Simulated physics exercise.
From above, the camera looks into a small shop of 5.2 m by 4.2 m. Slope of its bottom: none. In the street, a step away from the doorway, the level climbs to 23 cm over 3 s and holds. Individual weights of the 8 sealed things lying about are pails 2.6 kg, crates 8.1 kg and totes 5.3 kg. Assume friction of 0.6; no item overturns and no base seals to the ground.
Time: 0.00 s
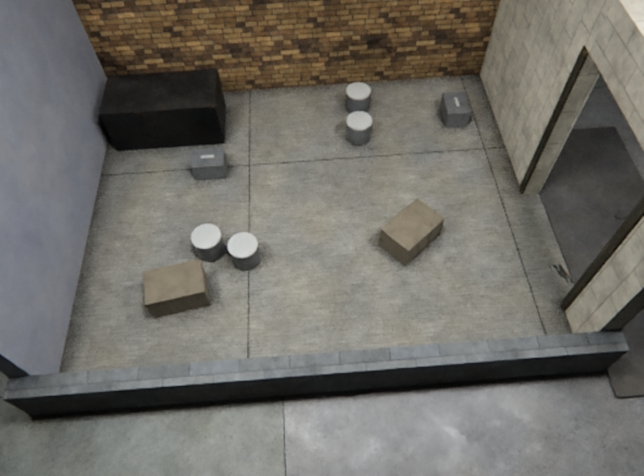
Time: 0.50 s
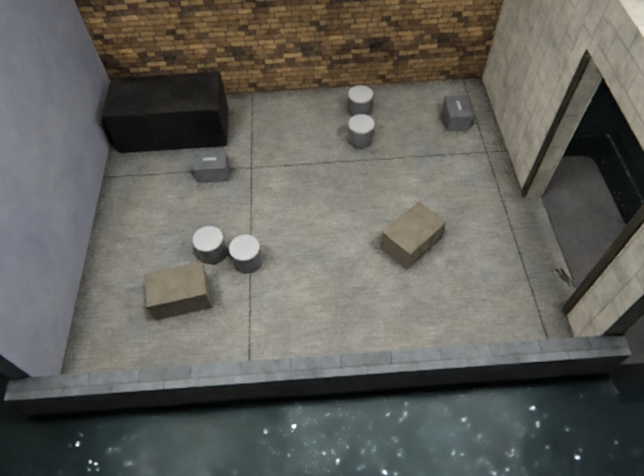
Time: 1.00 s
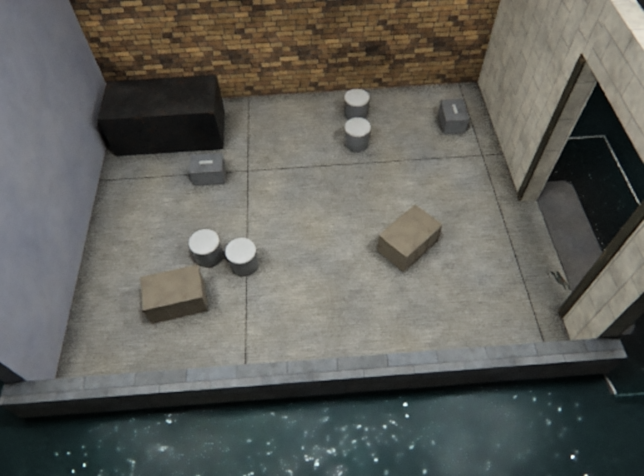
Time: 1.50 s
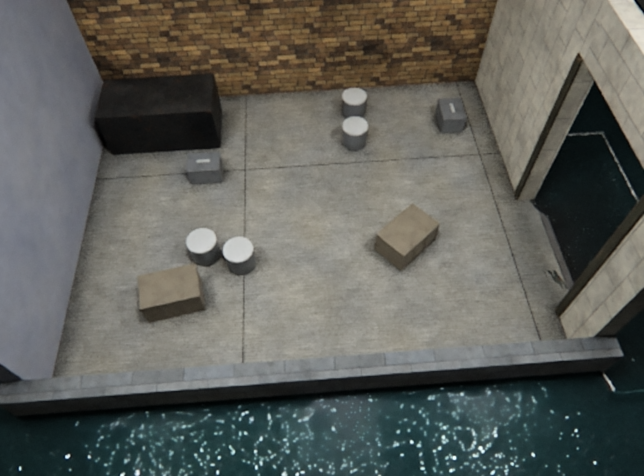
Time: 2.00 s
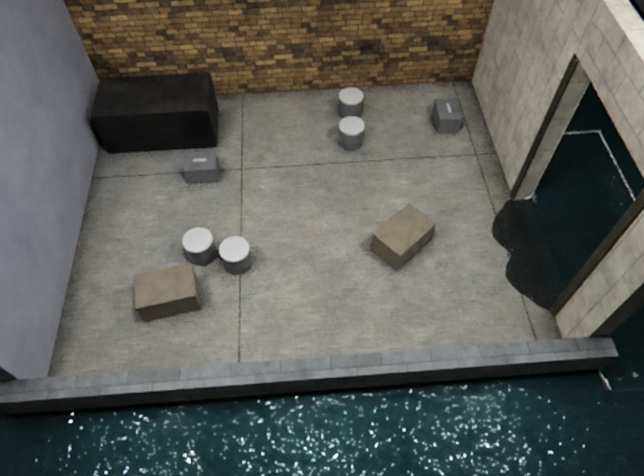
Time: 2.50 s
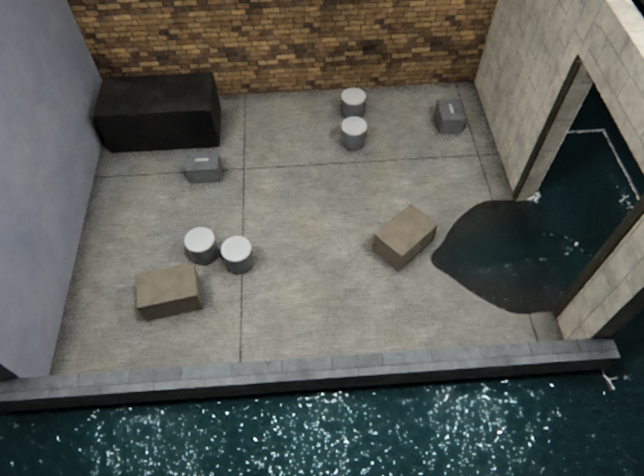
In the video, seen from above, dark water spreads across the ground outside a walled room holding boxes and round containers, then enters through the doorway on the right and spreads over the floor, while the objects stay in place.
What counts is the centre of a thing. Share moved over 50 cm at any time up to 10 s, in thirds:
2/3 or more.
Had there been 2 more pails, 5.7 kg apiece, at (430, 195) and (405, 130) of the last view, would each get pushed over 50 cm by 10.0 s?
Taking them in order, the first is above the threshold and the second is below the threshold.
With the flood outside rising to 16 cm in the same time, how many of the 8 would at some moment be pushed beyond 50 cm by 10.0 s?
With that change, 4 of them.
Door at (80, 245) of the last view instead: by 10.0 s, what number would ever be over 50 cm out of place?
Count: 8.
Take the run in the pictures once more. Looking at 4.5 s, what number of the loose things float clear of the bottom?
It comes to 0.
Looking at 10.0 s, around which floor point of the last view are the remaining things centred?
At about (246, 159).
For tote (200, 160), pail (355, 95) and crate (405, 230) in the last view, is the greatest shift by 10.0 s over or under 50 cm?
So that's beyond it for the first, inside it for the second and beyond it for the last.
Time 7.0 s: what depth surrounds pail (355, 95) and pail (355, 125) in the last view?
I'd estimate 2 cm for the first and 3 cm for the second.
After 3.5 s 0 of 8 are over 50 cm from their spots; 0 afloat.
After 4.5 s 1 of 8 are over 50 cm from their spots; 0 afloat.
After 7.0 s 6 of 8 are over 50 cm from their spots; 6 afloat.
After 10.0 s 5 of 8 are over 50 cm from their spots, and 6 have been at some point; 7 afloat.
